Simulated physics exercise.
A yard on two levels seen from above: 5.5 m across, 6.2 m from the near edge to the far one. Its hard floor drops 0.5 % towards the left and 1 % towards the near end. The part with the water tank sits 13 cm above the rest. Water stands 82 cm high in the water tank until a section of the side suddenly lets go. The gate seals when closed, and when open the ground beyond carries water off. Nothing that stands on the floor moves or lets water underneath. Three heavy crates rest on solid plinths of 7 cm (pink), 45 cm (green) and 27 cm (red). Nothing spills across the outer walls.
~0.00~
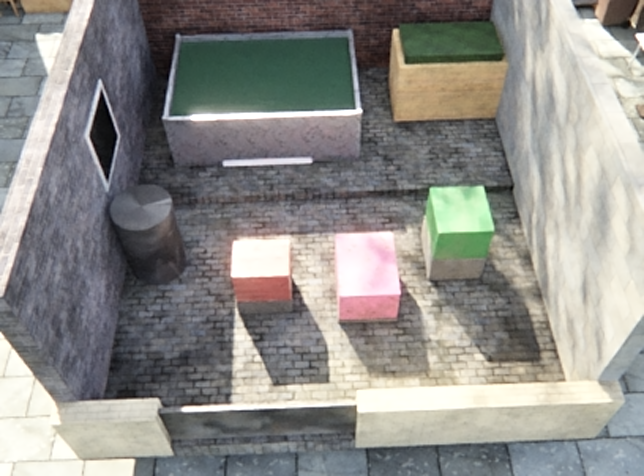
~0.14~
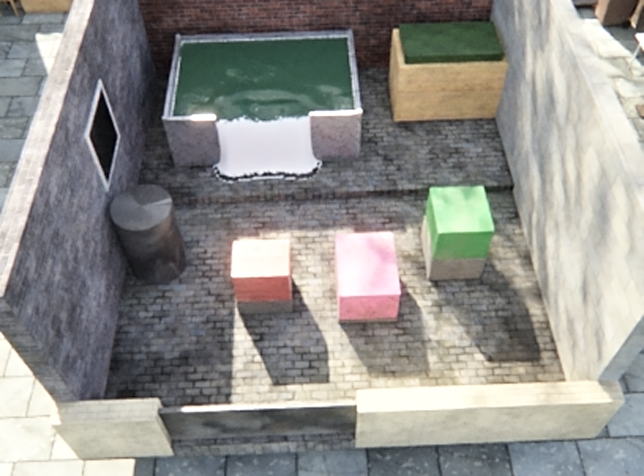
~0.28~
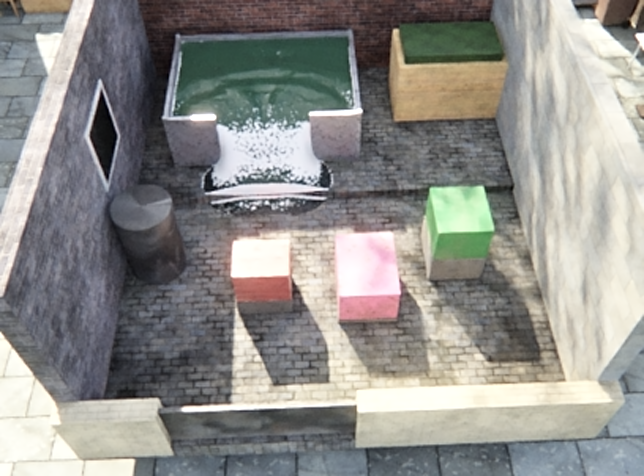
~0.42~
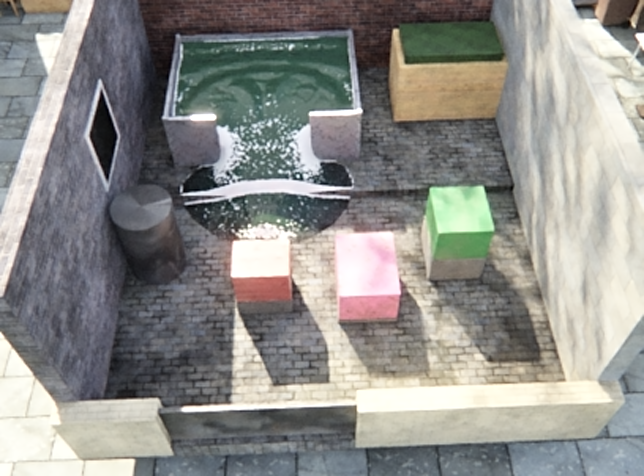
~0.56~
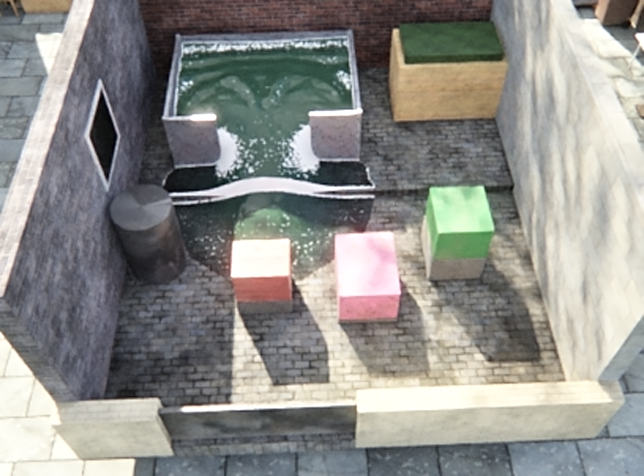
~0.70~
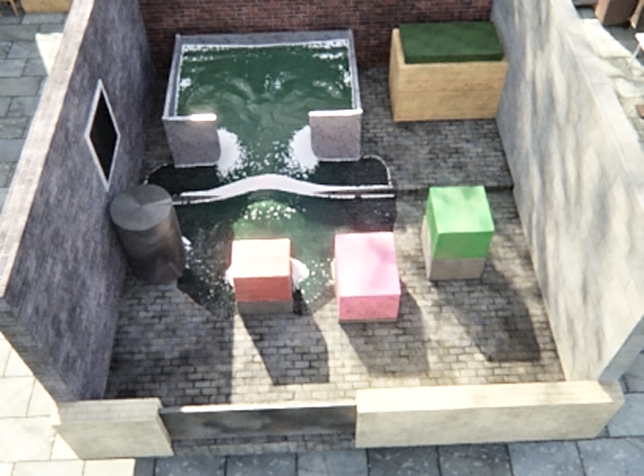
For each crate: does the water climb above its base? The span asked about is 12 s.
One by one: The pink crate is soaked; the green crate stays dry; the red crate is soaked.
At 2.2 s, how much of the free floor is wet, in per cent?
Near 60 per cent is wet.
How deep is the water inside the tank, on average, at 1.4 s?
Roughly 53 cm on average.
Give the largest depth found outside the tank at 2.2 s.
About 48 cm.
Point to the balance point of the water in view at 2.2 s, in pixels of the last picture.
Around (261, 206).
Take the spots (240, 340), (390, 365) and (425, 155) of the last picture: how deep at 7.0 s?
Roughly 19, 18 and 3 cm, in turn.
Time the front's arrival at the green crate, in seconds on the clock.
Green 0.9 s.
After 1.4 s water covers 40 % of the floor and is deepest (56 cm) near (327, 277); pink plinth reached, green plinth reached, red plinth reached.
After 2.2 s water covers 60 % of the floor and is deepest (48 cm) near (194, 425); pink plinth reached, green plinth reached, red plinth reached.
After 3.5 s water covers 65 % of the floor and is deepest (38 cm) near (330, 324); pink plinth reached, green plinth reached, red plinth reached.
After 7.0 s water covers 85 % of the floor and is deepest (28 cm) near (556, 367); pink plinth reached, green plinth reached, red plinth reached.
After 12.0 s water covers 100 % of the floor and is deepest (26 cm) near (138, 284); highest at the pink plinth 49 cm, highest at the green plinth 29 cm, highest at the red plinth 56 cm.
